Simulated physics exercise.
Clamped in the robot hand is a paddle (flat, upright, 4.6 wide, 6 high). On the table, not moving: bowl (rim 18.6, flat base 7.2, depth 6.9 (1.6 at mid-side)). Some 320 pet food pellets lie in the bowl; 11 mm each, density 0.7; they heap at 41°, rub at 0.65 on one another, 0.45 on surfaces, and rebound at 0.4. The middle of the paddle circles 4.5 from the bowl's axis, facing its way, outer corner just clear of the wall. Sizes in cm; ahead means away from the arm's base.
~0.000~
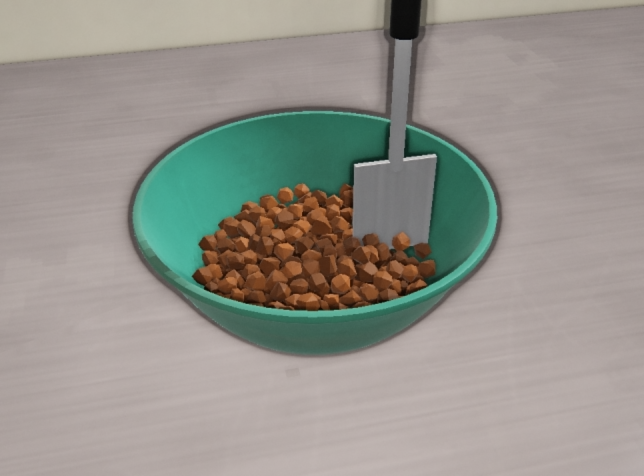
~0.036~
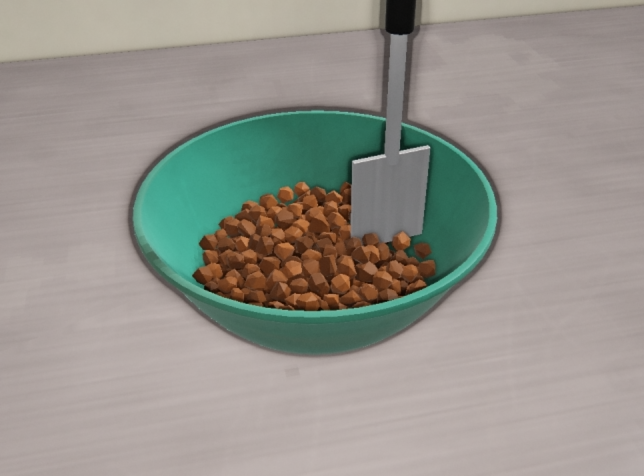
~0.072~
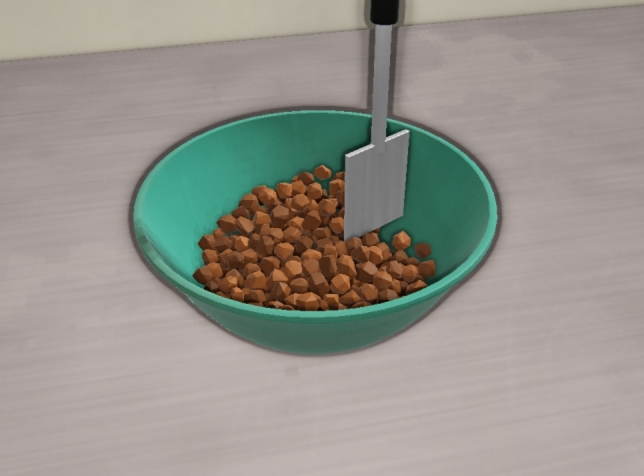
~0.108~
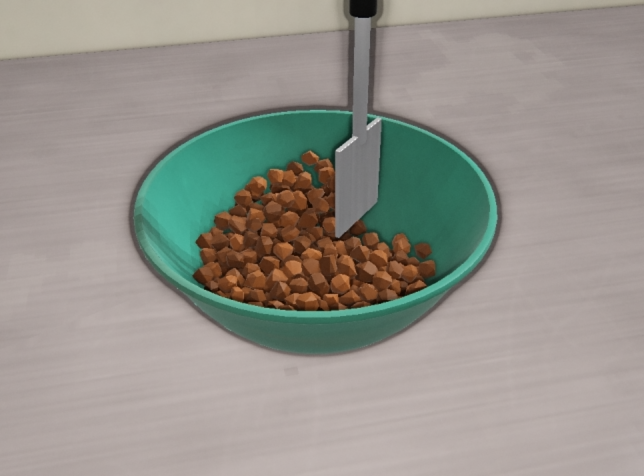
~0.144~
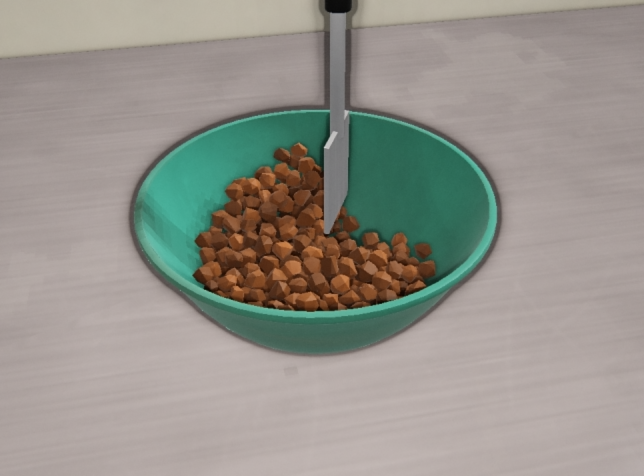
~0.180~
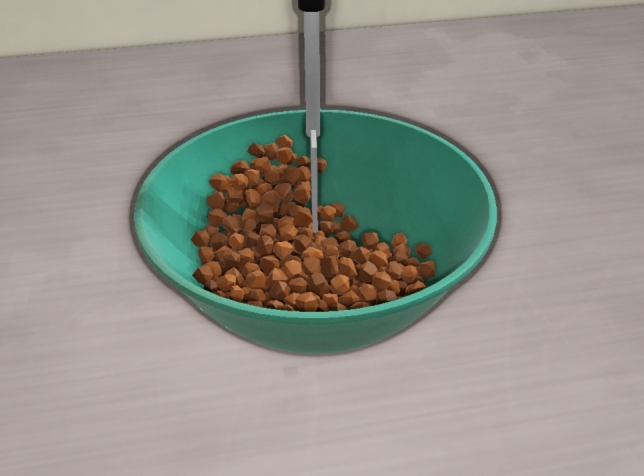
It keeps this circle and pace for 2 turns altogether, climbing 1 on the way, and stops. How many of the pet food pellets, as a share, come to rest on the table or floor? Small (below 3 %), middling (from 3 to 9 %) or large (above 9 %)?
On the table or floor the share is middling, from 3 to 9 %.
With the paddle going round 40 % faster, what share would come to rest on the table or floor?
It would be near 15 per cent.
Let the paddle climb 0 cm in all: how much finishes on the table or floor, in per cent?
About 10 per cent.
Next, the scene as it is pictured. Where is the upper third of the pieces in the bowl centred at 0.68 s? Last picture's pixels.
Around (419, 214).
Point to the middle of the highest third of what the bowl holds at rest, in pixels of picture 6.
Around (369, 226).
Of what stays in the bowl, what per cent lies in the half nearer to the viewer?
About 50 per cent.
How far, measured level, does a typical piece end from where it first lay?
Roughly 5 cm.
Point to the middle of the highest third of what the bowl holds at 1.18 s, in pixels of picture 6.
Around (290, 294).
After 0.68 s, 332° round, highest piece 8 above the table; 315 in the bowl, 5 on the table or floor.
After 1.18 s, 224° round, highest piece 8 above the table; 305 in the bowl, 15 on the table or floor.
After 1.63 s, 0° round, highest piece 8 above the table; 304 in the bowl, 16 on the table or floor.
After 2.33 s, 0° round, highest piece 8 above the table; 304 in the bowl, 16 on the table or floor.
In the end, 304 in the bowl, 16 on the table or floor. That is 5 % on the table or floor.
